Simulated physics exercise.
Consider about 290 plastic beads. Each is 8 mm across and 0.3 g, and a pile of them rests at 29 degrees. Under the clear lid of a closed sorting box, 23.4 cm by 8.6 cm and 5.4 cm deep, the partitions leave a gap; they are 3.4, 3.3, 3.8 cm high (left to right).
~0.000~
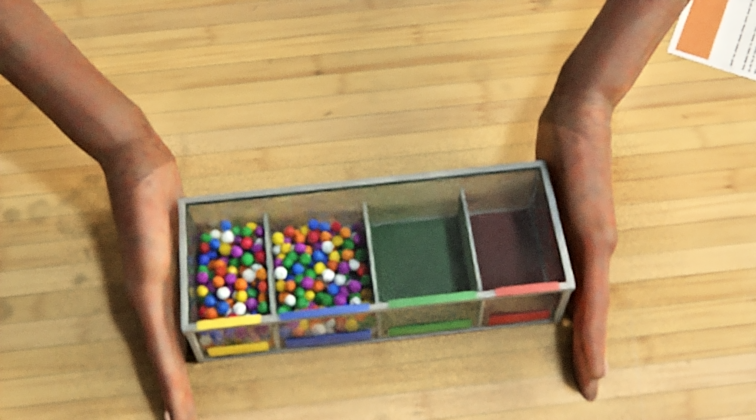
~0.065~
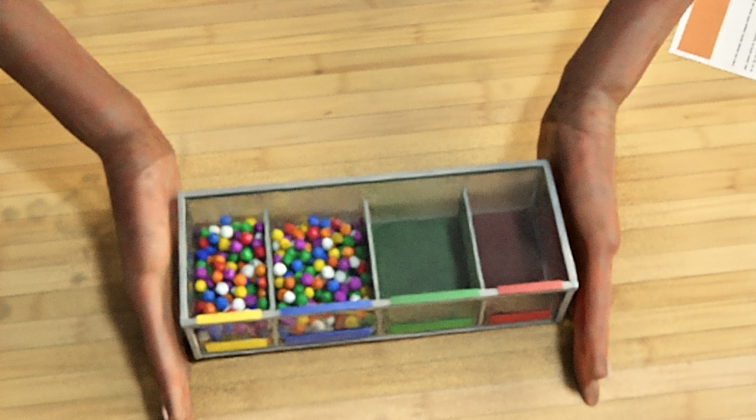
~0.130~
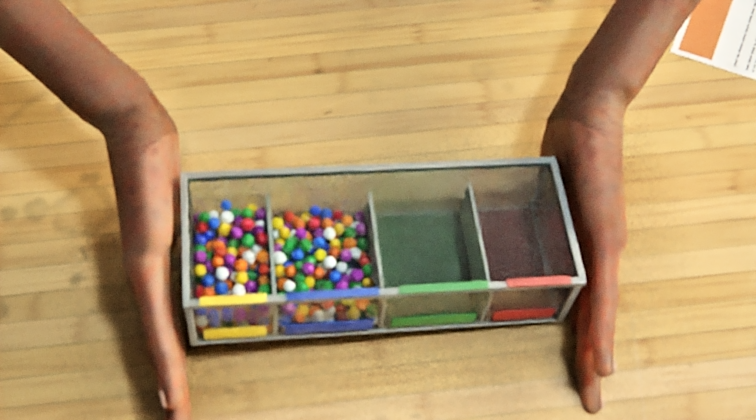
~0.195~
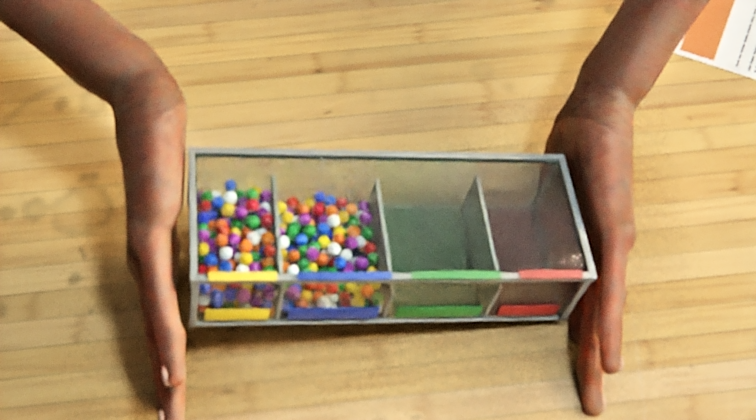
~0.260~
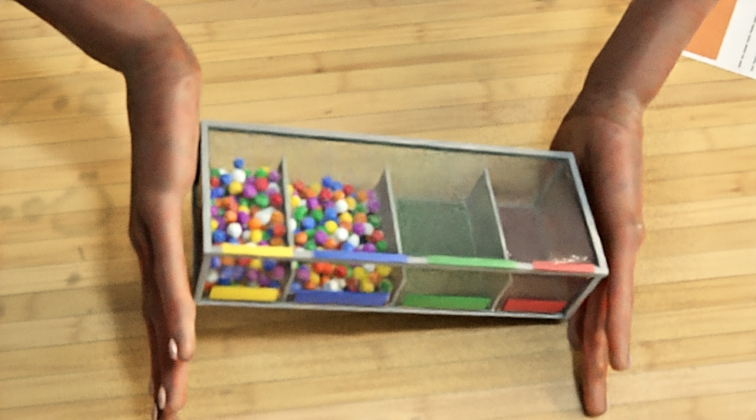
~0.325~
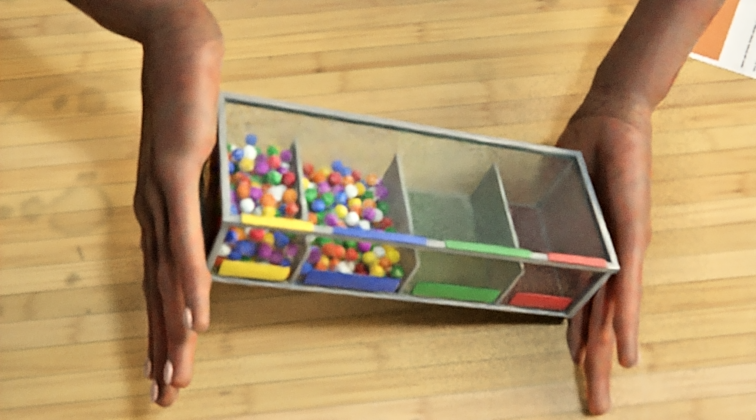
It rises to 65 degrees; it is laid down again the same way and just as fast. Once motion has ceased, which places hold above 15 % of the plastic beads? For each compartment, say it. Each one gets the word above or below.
Results: Red below; blue above; green below; yellow above.
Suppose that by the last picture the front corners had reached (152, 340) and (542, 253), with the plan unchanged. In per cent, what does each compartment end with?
Red = 0 %, blue = 40 %, green = 0 %, yellow = 60 %.
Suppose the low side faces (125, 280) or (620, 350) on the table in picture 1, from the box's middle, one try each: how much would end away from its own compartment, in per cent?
Near 0 and 15 percent, in that order.
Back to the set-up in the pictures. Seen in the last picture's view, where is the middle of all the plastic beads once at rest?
Centre at rest: Approx. (307, 263) px.
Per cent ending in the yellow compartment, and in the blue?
Final shares - yellow 45 percent, blue 45 percent.
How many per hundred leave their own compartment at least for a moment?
Something like 15 per cent of the pieces.
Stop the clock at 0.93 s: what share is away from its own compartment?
Roughly 10 per cent.
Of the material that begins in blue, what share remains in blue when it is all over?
Close to 100 in a hundred.
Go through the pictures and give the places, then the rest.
Box tilt 0 degrees, front corners at (189, 326) and (567, 284); blue 40 %, yellow 60 %, in the first picture.
Box tilt 2 degrees, front corners at (188, 320) and (570, 283), in the second picture.
Box tilt 6 degrees, front corners at (190, 302) and (578, 279), lowest corner right back, in the third picture.
Box tilt 12 degrees, front corners at (197, 276) and (588, 274), lowest corner right back, in the fourth picture.
Box tilt 18 degrees, front corners at (211, 248) and (599, 269), lowest corner right back, in the fifth picture.
Box tilt 24 degrees, front corners at (230, 217) and (610, 265), lowest corner right back; blue 40 %, yellow 60 %. Its pace works out near 90 degrees a second, in the sixth picture.
Then, at 0.93 s, tilt 62 degrees; blue 50 %, yellow 50 %.
Then, at 1.34 s, tilt 25 degrees; blue 45 %, green 10 %, yellow 45 %.
After 1.83 s, tilt 0 degrees; blue 45 %, green 10 %, yellow 45 %.
In the end, at 2.4 s, red 0 %, blue 45 %, green 10 %, yellow 45 %.
